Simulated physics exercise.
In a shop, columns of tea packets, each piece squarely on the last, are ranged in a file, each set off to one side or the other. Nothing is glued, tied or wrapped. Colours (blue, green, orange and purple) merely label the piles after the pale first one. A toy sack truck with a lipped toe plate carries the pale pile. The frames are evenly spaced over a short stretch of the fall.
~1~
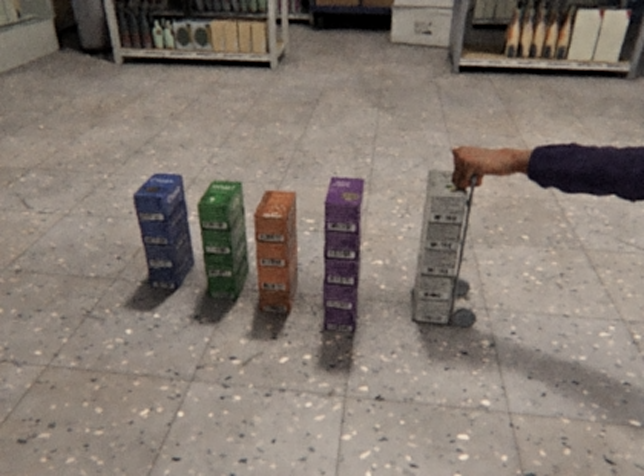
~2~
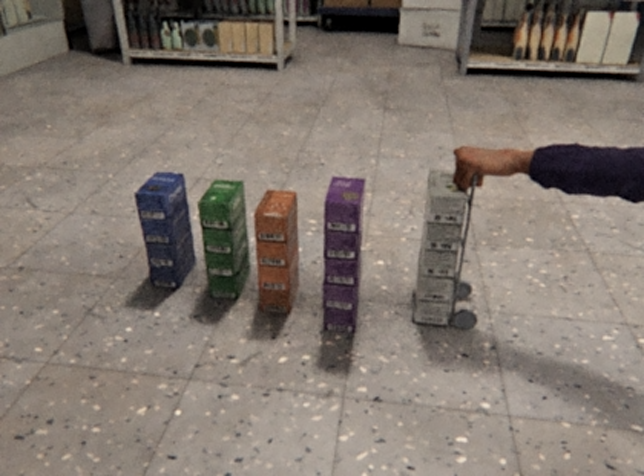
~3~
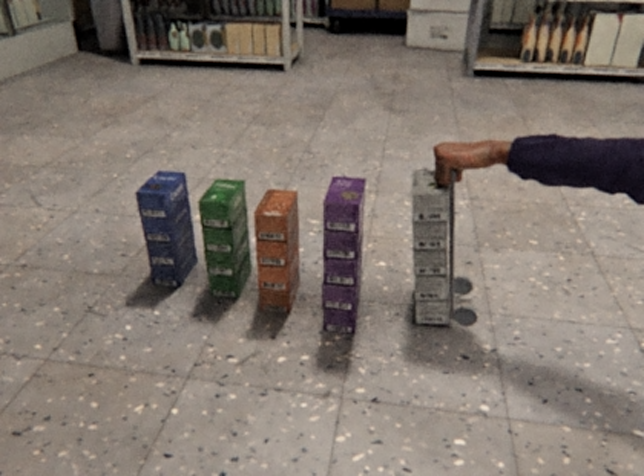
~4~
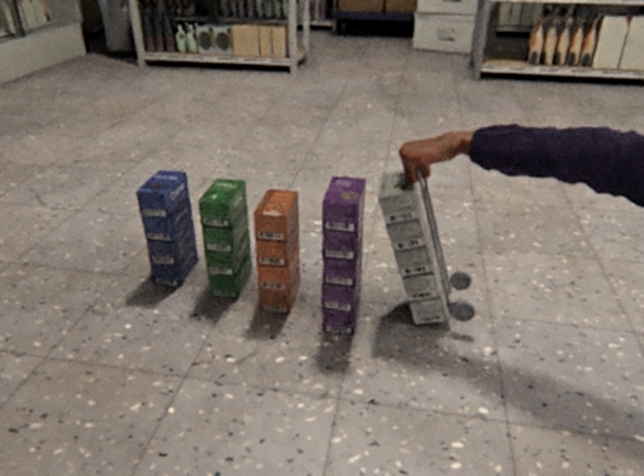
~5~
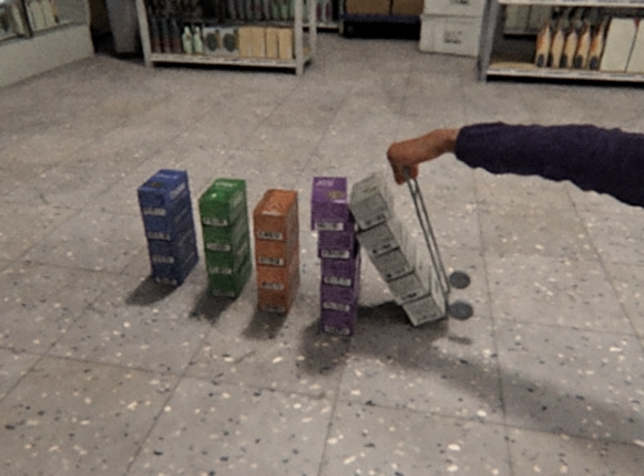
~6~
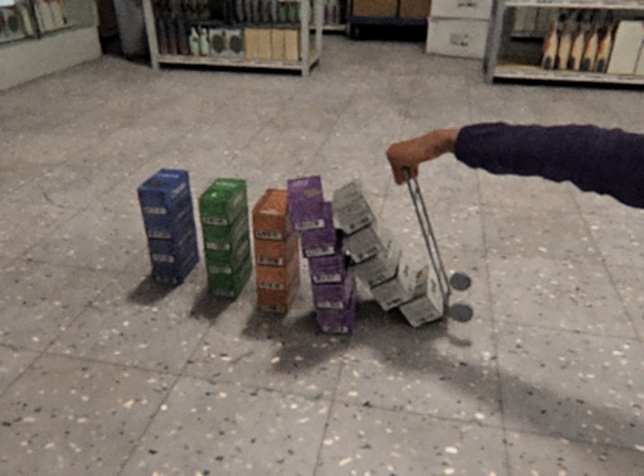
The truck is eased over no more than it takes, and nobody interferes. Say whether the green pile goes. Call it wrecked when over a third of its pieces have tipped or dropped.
The green pile collapses.
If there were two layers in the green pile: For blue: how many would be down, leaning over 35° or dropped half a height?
Blue 3.
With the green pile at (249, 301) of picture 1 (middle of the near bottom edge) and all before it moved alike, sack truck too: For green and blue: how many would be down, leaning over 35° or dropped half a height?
Green 3, blue 3.
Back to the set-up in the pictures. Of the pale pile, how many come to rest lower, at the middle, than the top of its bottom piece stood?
5 pale pieces.
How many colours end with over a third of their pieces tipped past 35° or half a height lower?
The count is 4.
Soon after the last picture, 5 of the pale pile down; none of the 4 green packets down (0 of 17 in all colours); top green packet unmoved; top purple packet leaning clearly.
A little later, 5 of the pale pile down; none of the 4 green packets down (5 of 17 in all colours); top green packet leaning a little; top purple packet leaning well over, about its own height lower.
Later still, 5 of the pale pile down; 2 of the 4 green packets down (14 of 17 in all colours); top green packet leaning clearly, half its height lower; top purple packet leaning steeply, some three heights lower.
After that, 5 of the pale pile down; 3 of the 4 green packets down (16 of 17 in all colours); top green packet on its side; top blue packet upside down.
At rest, 5 of the pale pile down; 3 of the 4 green packets down (16 of 17 in all colours); top green packet on its side; top blue packet upside down. As the last picture would show them, middles, top green packet near (83, 226), top blue packet near (50, 226).
